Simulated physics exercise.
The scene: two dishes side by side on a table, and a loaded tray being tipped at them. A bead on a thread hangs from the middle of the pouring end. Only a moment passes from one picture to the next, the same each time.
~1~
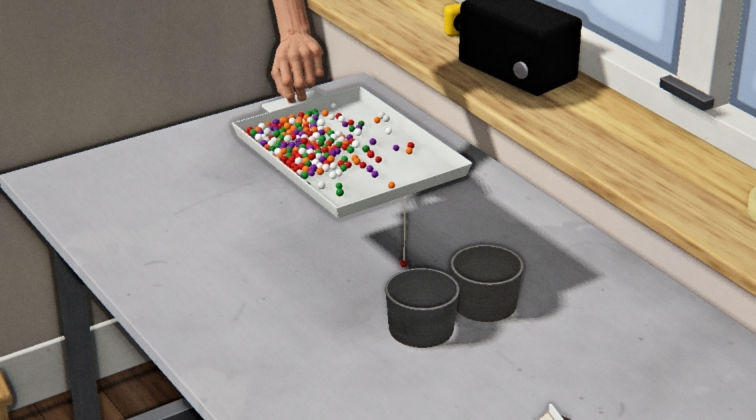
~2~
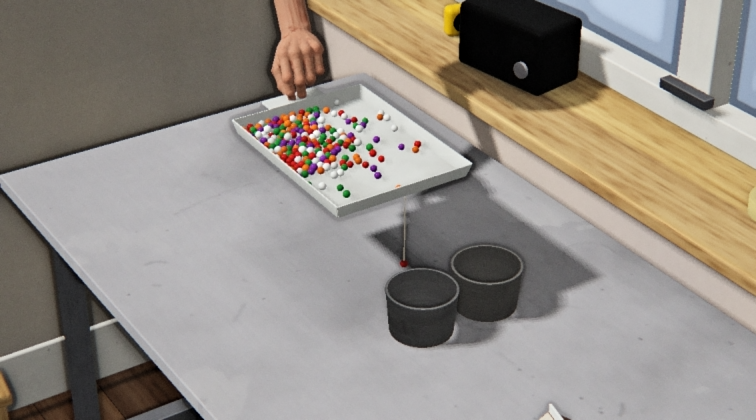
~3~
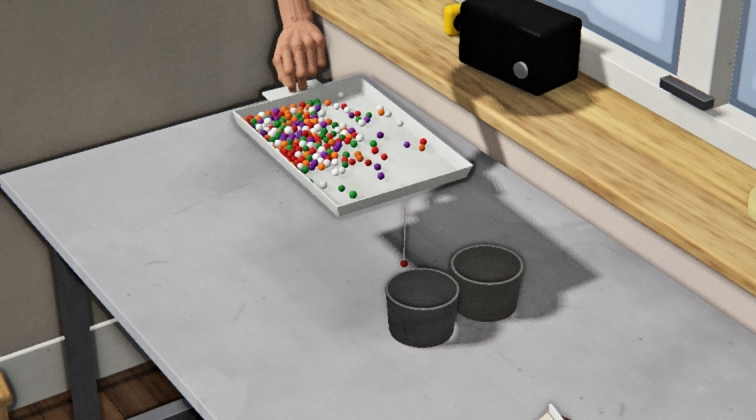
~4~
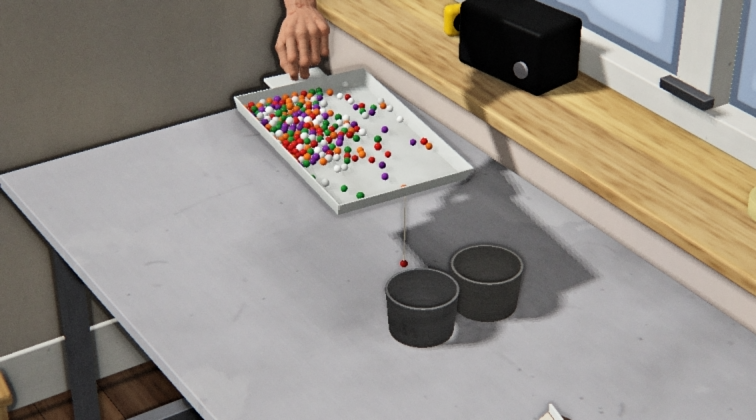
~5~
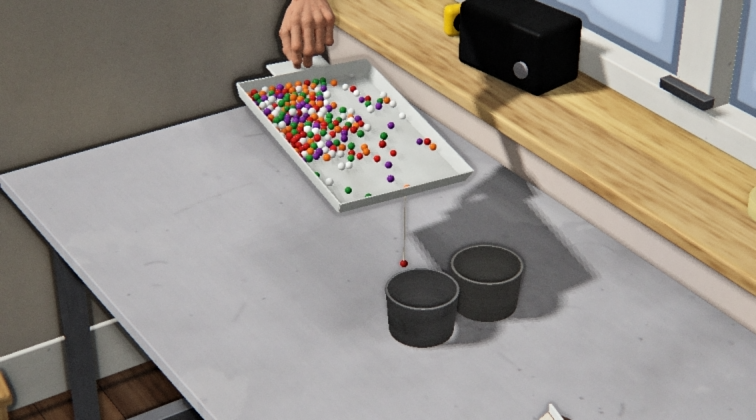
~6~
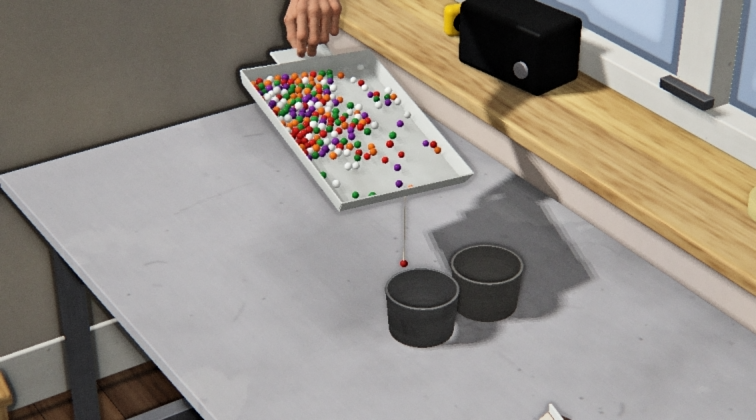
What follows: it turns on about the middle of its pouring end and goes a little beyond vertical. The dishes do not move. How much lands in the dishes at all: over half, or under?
In the dishes lies the larger part of it.
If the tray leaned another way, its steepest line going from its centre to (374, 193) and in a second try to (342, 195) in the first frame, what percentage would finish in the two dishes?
In turn 20 and 0 in a hundred.
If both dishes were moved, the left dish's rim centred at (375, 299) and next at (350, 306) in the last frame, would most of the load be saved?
The first try: Not half. The second: Not half.
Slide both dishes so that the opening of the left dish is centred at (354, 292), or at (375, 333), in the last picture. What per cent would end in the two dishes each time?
Roughly 10 per cent, and 10 per cent.
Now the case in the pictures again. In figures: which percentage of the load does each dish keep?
For the left dish some 10 %, for the right dish some 70 %.
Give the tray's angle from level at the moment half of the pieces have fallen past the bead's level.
Roughly 70°.
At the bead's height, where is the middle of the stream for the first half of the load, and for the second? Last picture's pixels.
Early half (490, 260), late half (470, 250).
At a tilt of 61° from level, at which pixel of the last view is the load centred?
Near (463, 201).
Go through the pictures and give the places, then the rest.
In the first picture, corners of the pouring end at (338, 205) and (466, 162), level; middle of the load at (306, 142), round plastic beads; left dish at (442, 322); right dish at (507, 297); bead on its thread at (404, 264).
In the second picture, corners of the pouring end at (338, 204) and (466, 163), level; middle of the load at (307, 140), a small part on the move.
In the third picture, corners of the pouring end at (339, 203) and (467, 164), tipped barely, lowest at the right corner; middle of the load at (308, 134), about a quarter on the move.
In the fourth picture, corners of the pouring end at (340, 202) and (468, 167), tipped a little, lowest at the right corner; middle of the load at (307, 126), about a quarter on the move.
In the fifth picture, corners of the pouring end at (341, 201) and (468, 169), tipped a little, lowest at the right corner; middle of the load at (310, 120), about half on the move.
In the sixth picture, corners of the pouring end at (343, 200) and (469, 171), tipped clearly, lowest at the right corner; middle of the load at (316, 115), nearly all on the move; left dish at (442, 322); right dish at (507, 297).
Soon after the last picture, tray tipped steeply; about half on the tray; a stray few in the left dish; about a quarter in the right dish; a small part outside both; about a quarter in the air.
A little later, tray tipped right over; a stray few on the tray; a small part in the left dish; about two thirds in the right dish; about a quarter outside both; a small part in the air.
Later still, tray tipped past a quarter turn; a small part in the left dish; about two thirds in the right dish; about a quarter outside both.
By the end, tray tipped past a quarter turn; a small part in the left dish; about two thirds in the right dish; about a quarter outside both.
